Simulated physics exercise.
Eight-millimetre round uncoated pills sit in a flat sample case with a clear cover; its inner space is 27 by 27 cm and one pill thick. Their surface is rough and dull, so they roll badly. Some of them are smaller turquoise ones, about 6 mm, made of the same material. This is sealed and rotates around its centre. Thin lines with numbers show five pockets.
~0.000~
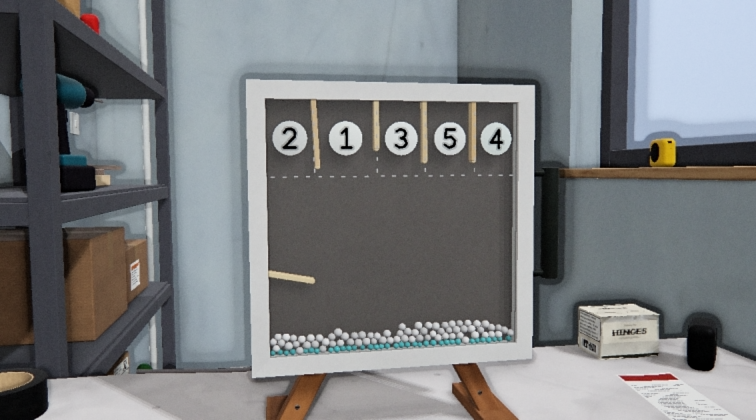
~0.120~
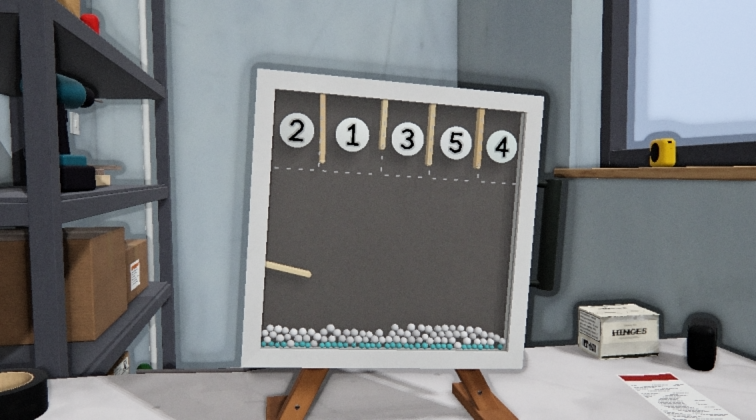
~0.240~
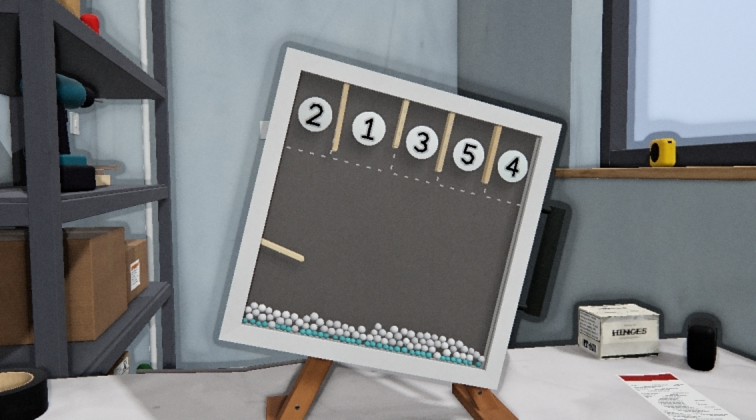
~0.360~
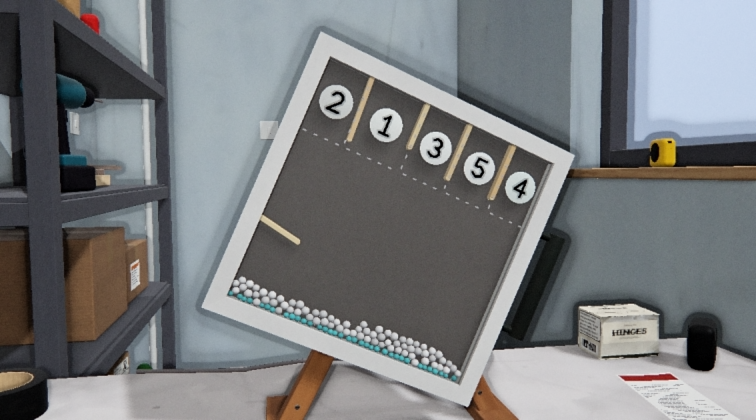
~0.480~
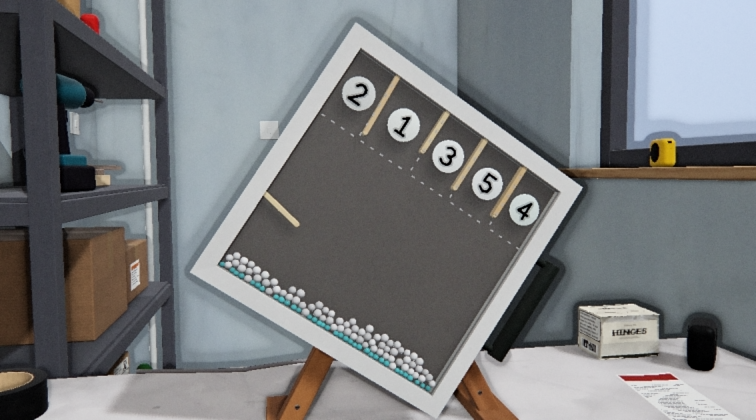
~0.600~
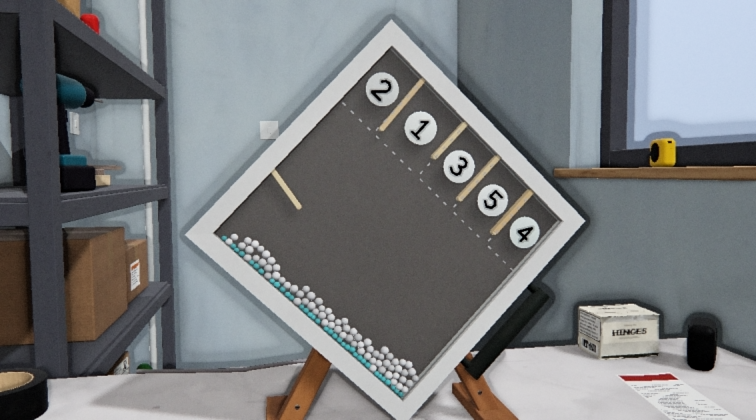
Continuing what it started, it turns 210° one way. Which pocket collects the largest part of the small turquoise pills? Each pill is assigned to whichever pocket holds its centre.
The one marked 4.
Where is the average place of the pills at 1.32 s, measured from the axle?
Roughly 11 centimetres to the left and 6 centimetres below.
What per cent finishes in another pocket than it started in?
90 %.
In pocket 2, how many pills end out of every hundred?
Around 0 in a hundred.
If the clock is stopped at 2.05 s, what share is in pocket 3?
That part holds about 0 percent of it.
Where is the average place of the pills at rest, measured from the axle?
About 13 cm left and 4 cm below.
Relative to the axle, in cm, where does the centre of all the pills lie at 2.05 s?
The middle sits around 9 cm left of it and 10 cm below it.
After 1.32 s, it stands 104° clockwise; nothing in the marked areas; small ones, nothing in the marked areas.
After 2.05 s, it stands 164° clockwise; no. 4, 60 %, no. 5, 10 %; small ones, no. 4, 60 %, no. 5, 15 %.
After 2.67 s, it has come round 210° clockwise; no. 4, 60 %, no. 5, 30 %; small ones, no. 4, 60 %, no. 5, 40 %.
All still by 3.3 s, it has come round 210° clockwise; no. 1, 0 %, no. 2, 0 %, no. 3, 0 %, no. 4, 60 %, no. 5, 30 %, elsewhere 10 %; small ones, no. 4, 60 %, no. 5, 40 %.
